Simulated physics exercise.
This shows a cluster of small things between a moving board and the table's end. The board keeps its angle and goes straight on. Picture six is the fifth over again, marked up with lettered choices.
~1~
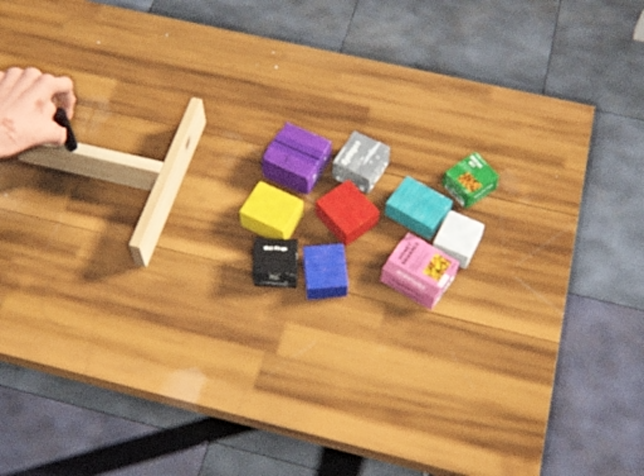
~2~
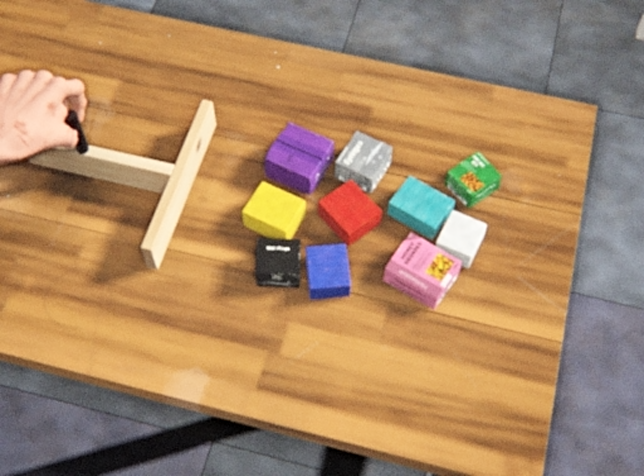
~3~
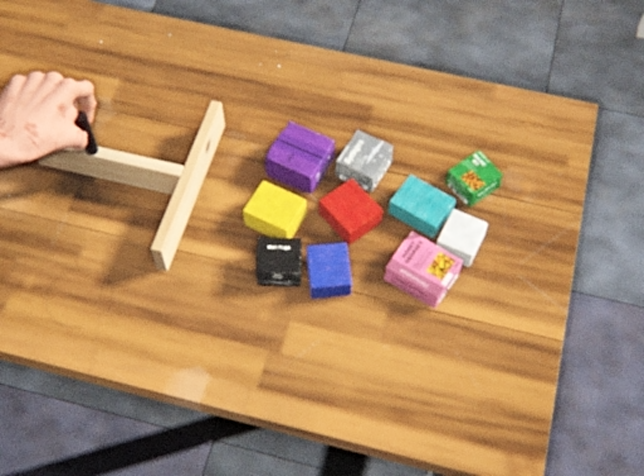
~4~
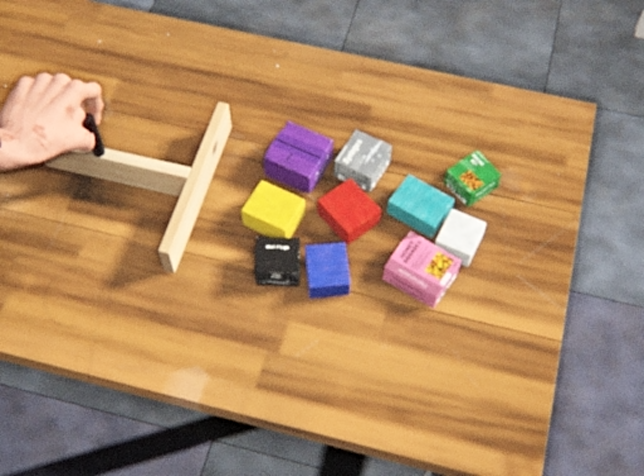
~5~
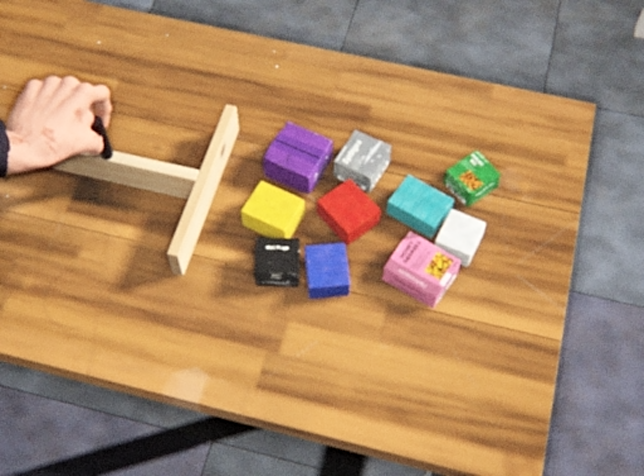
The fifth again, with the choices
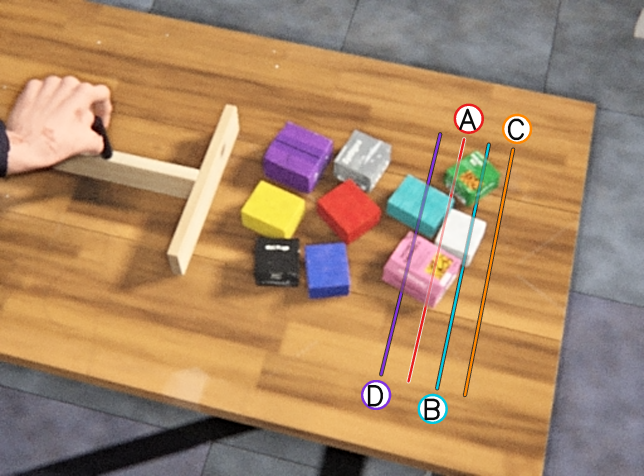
In the video, a hand at the left moves a T-shaped wooden board slightly to the right across a wooden table, toward a cluster of small colorful blocks and boxes, which stay in place with a gap remaining between them.
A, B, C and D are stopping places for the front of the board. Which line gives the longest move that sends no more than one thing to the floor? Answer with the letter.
As far as mark A.
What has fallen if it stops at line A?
The white block.
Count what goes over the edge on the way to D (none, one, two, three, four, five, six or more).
By then, none.
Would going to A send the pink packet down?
No.
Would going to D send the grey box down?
No.
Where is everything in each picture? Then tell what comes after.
The first frame shows yellow block (272, 213); turquoise block (418, 208); black box (275, 263).
The second frame shows board (178, 171); purple box (299, 158).
The third frame shows board (187, 172); pink packet (423, 270).
The fourth frame shows board (195, 174); red block (349, 212).
The fifth frame shows board (203, 177); grey box (363, 161); yellow block (273, 213); turquoise block (420, 207).
On the marked copy, A at (438, 251); B at (465, 257); C at (491, 263); D at (413, 246).
Following A. Soon after the start, board (286, 195); grey box (384, 164); blue block (340, 278).
Later, board (372, 214); white block (529, 261); turquoise block (504, 223).
In the end, board (437, 229); white block over the edge; turquoise block (568, 238); one fallen.
As for the rest, B drops four; C drops five; D is within the limit but short.
